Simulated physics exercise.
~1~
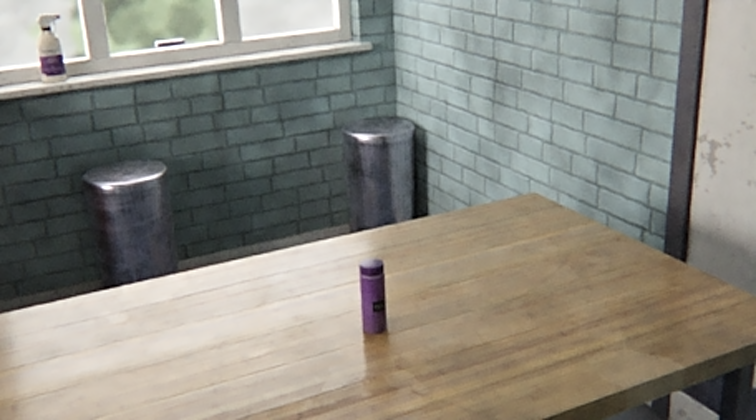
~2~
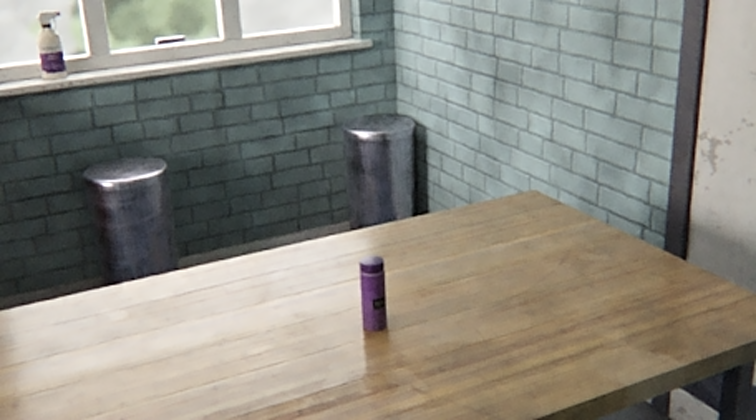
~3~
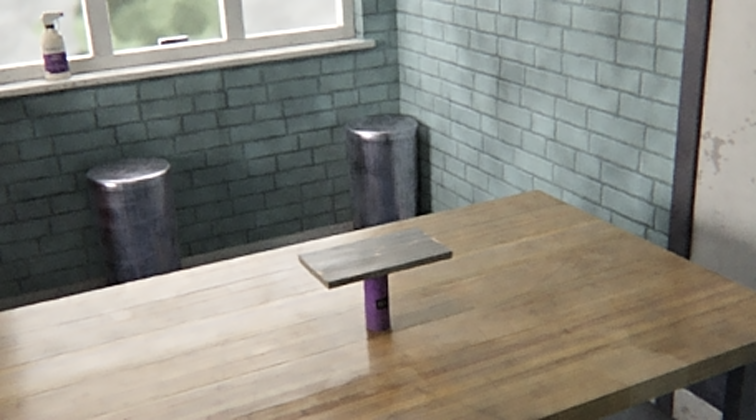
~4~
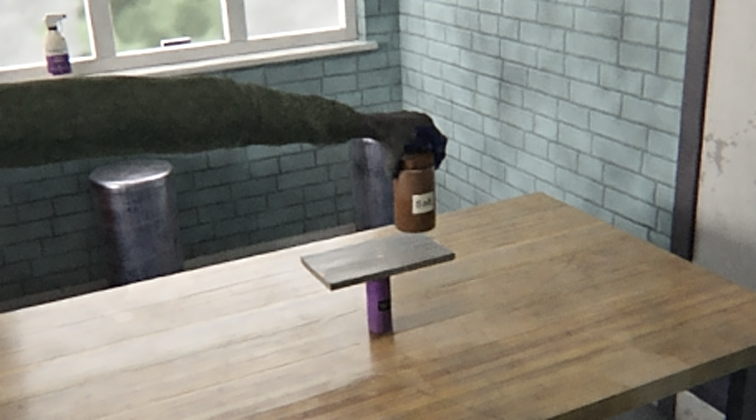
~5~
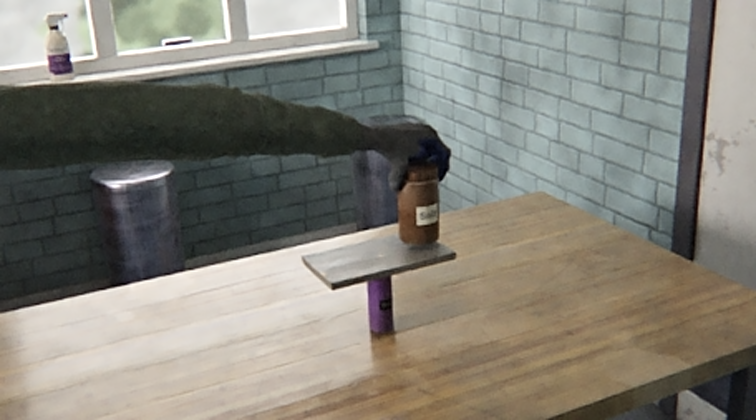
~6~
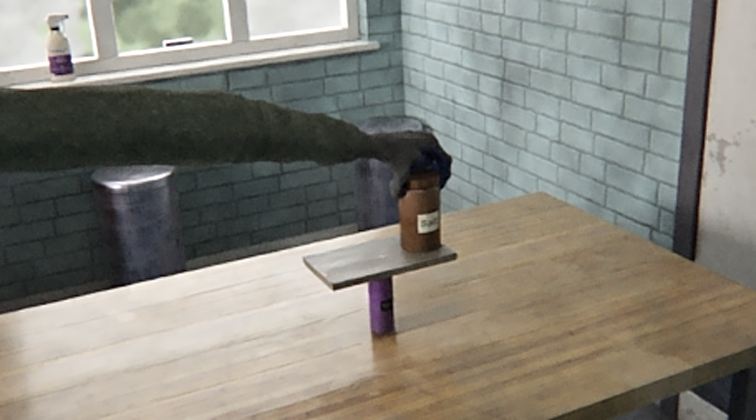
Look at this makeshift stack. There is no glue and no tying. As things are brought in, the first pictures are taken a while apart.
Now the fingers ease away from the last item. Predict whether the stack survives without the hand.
Most likely it does not remain standing.
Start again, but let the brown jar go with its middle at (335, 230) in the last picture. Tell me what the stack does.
Result: The stack tips over.
Then, 0.30 s past the last view, brown jar now fallen; grey board rocked 41° from its first pose.
Then, 0.50 s past the last view, grey board on its side.
Then, 0.90 s past the last view, grey board now fallen; purple shaker rocked 4° from its first pose.
Then, 2.00 s past the last view, things are still on the move.
Finally, fallen, brown jar and grey board; purple shaker still in place. The stack comes apart.
